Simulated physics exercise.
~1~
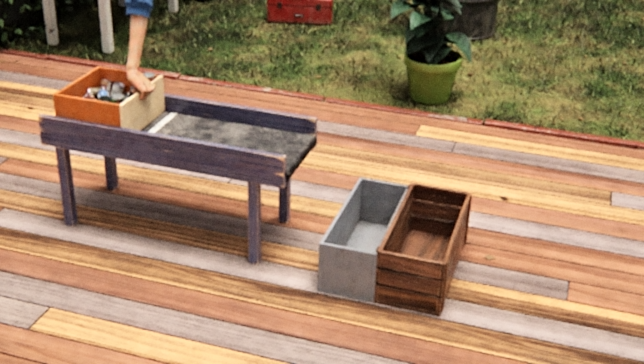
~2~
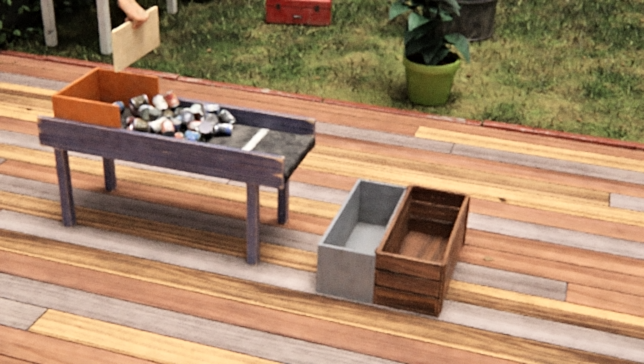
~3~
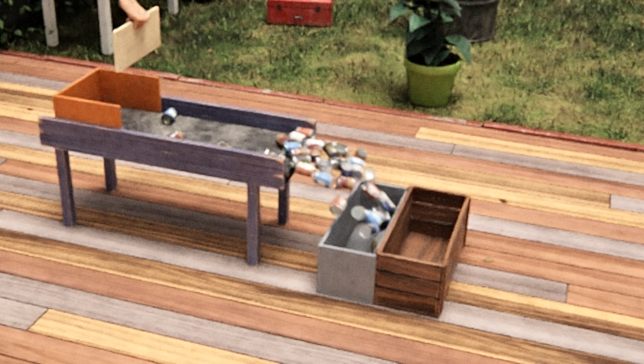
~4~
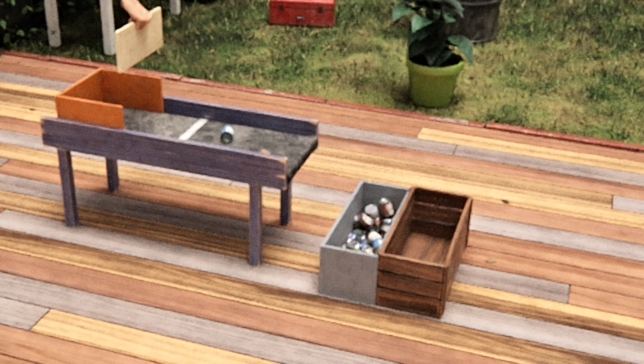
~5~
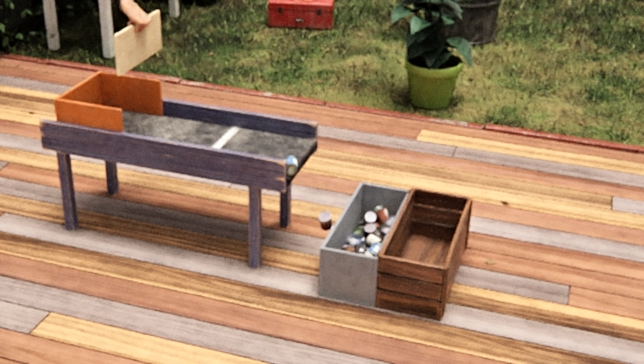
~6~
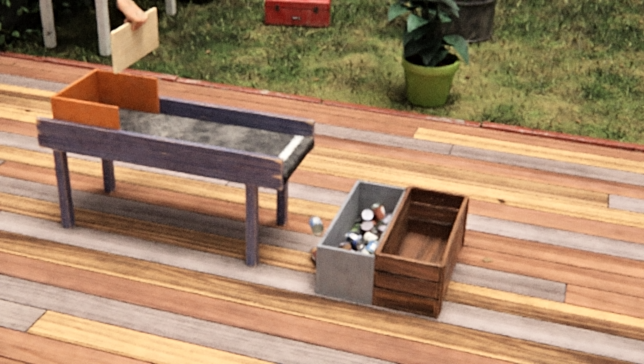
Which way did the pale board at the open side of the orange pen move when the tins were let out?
The board moved upward, held by the hand above the pen.
